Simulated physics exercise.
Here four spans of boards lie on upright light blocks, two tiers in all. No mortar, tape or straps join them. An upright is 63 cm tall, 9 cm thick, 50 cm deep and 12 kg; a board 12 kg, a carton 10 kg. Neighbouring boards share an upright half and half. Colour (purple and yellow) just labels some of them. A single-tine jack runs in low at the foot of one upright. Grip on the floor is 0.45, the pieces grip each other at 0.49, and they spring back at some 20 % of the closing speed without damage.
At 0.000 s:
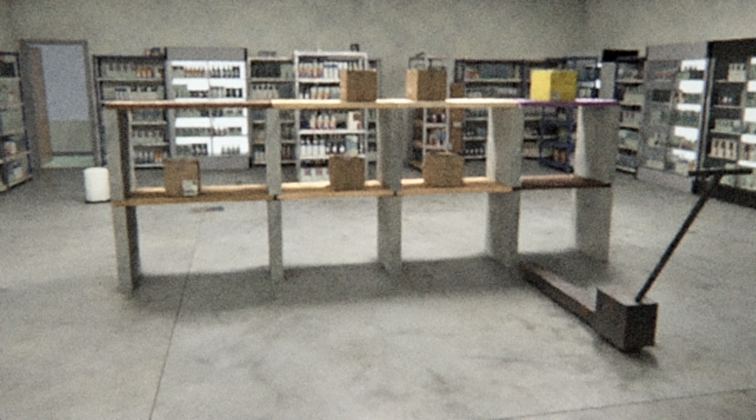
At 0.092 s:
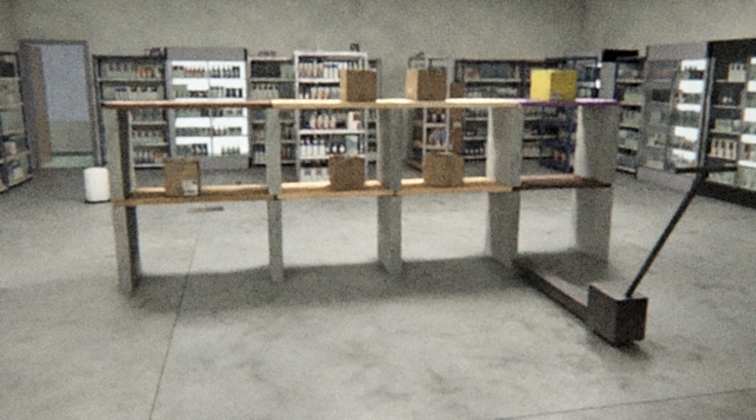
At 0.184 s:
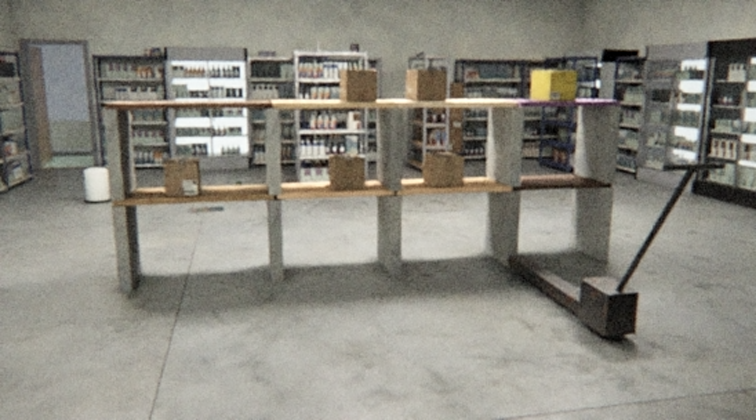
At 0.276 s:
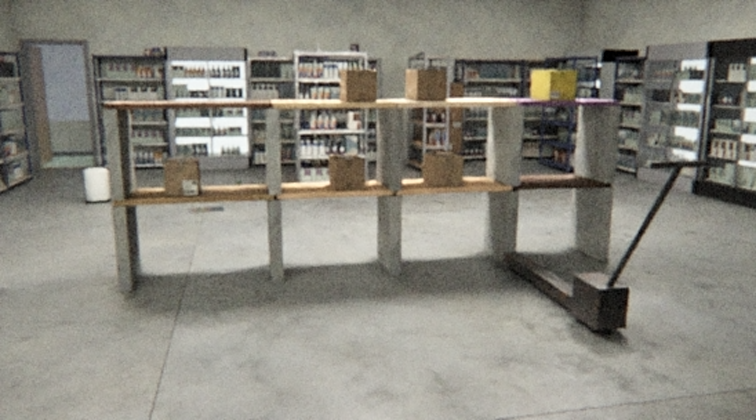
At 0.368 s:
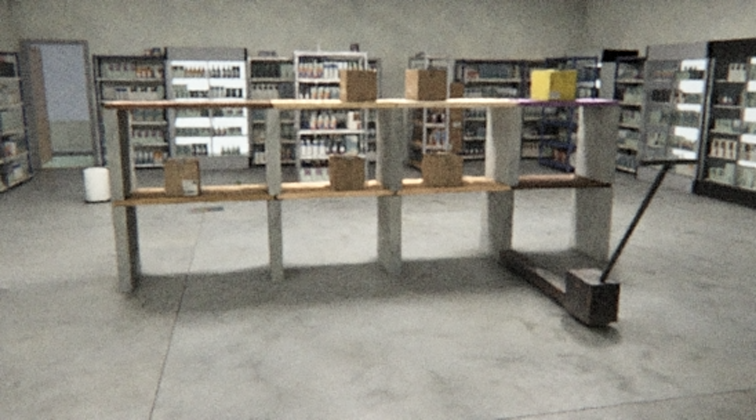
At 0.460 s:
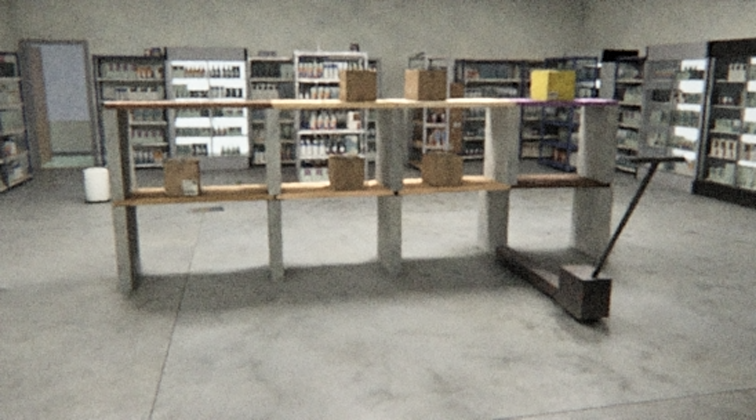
In the video, a pallet jack with a long handle slides leftward beneath the right end of a two-tier board shelf holding cardboard boxes and a yellow carton, and the rightmost supports and boards then shift very slightly left.
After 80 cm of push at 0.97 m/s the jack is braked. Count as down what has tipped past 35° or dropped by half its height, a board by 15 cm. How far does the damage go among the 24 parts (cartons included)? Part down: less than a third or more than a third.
Ending down: Over a third.
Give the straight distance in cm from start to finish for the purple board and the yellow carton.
About: Purple 140, yellow 160.
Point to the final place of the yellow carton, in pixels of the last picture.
At about (584, 219).
Around 1.02 s, 1 of the 24 pieces down; yellow carton tipped 3°; purple board tipped 3°.
Around 1.48 s, 9 of the 24 pieces down; purple board tipped 37°, 34 cm lower; yellow carton tipped 37°, 33 cm lower.
Around 1.80 s, 21 of the 24 pieces down; purple board tipped 52°, 91 cm lower; yellow carton tipped 49°, 1.23 m lower.
Around 2.14 s, 24 of the 24 pieces down; yellow carton on its side; purple board tipped 6°, 1.14 m lower.
Finally (3.3 s), 24 of the 24 pieces down; yellow carton on its side; purple board tipped 8°, 1.18 m lower. That is 100 per cent. Seen by the last camera, middles, yellow carton near (584, 219), purple board near (509, 222).
